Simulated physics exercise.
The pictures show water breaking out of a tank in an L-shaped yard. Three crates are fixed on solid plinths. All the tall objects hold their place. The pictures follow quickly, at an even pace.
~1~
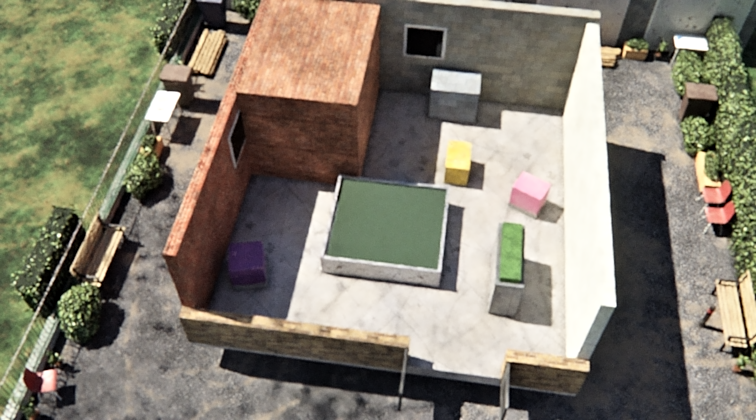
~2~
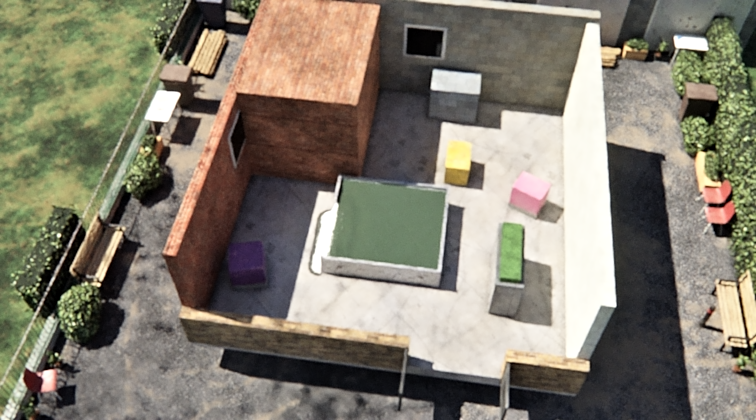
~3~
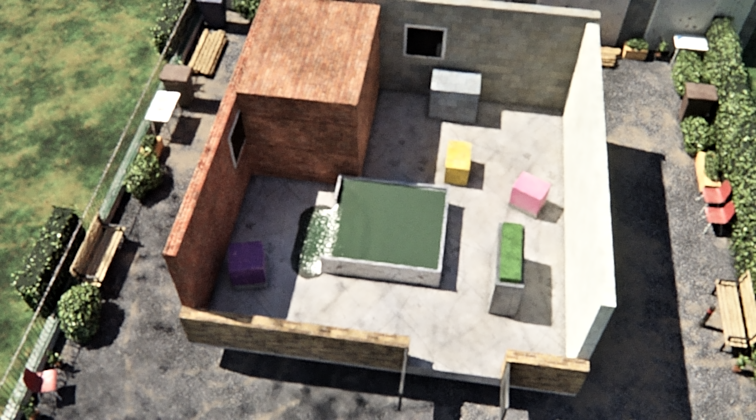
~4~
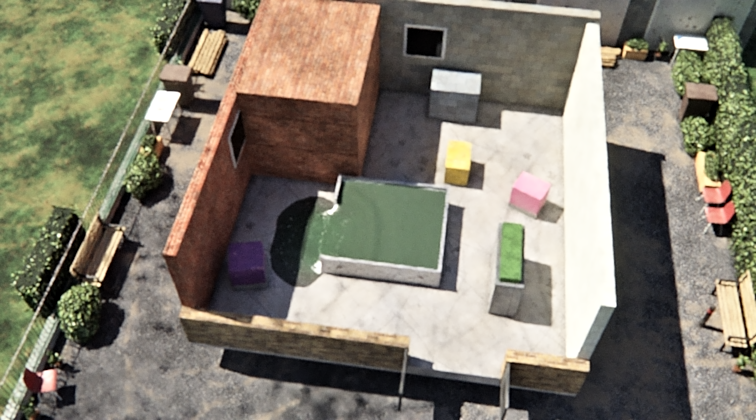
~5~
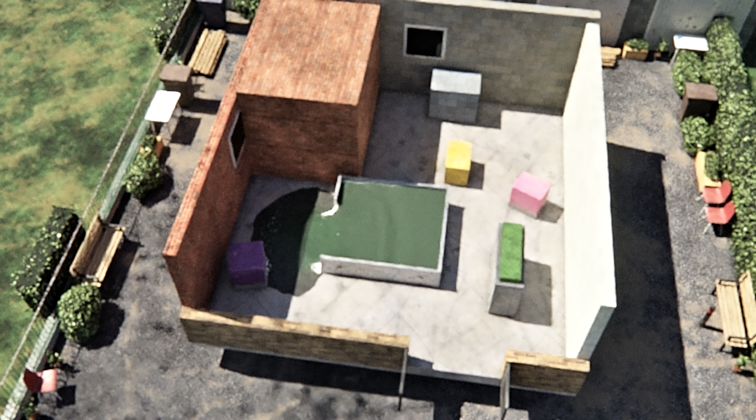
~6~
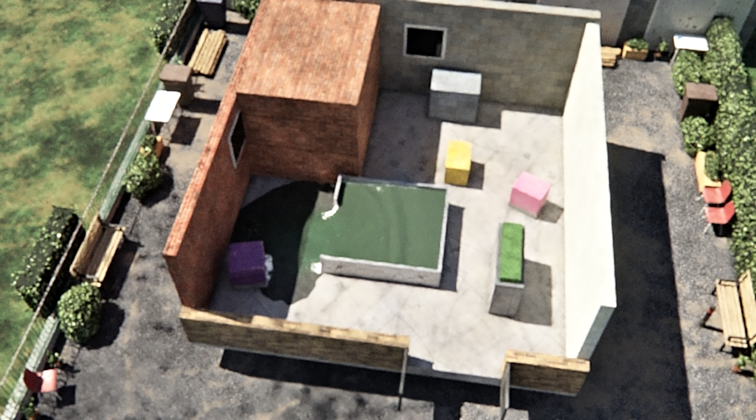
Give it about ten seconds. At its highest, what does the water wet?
The purple crate gets wet; the yellow crate gets wet; the pink crate stays dry.
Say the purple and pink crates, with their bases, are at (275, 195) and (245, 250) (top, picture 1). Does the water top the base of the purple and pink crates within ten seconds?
In short: Purple ends up wet, pink gets wet.
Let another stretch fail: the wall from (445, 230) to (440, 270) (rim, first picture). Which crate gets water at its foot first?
It is the one in pink.
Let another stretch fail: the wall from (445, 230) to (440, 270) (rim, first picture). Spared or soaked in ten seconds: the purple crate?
In short: Purple escapes it.
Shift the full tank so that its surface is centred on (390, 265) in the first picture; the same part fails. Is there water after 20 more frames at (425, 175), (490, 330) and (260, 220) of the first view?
In that order: Not flooded, not flooded, wet.
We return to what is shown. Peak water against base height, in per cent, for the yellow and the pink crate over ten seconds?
Near 220 and 50 in a hundred.
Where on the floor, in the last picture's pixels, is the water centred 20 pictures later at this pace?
I would point to (325, 241).
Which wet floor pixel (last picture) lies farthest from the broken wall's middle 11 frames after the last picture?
Roughly at (202, 326).
A moment on, water covers 15 % of the floor; the purple crate water round its plinth, the yellow crate not reached, the pink crate not reached.
Next, water covers 20 % of the floor; the purple crate water round its plinth, the yellow crate not reached, the pink crate not reached.
Then, water covers 30 % of the floor; the purple crate water round its plinth, the yellow crate not reached, the pink crate not reached.
Later, water covers 55 % of the floor; the purple crate water round its plinth, the yellow crate water round its plinth, the pink crate water round its plinth.
In the end, water covers 80 % of the floor; the purple crate was topped, the yellow crate was topped, the pink crate stayed above the water.
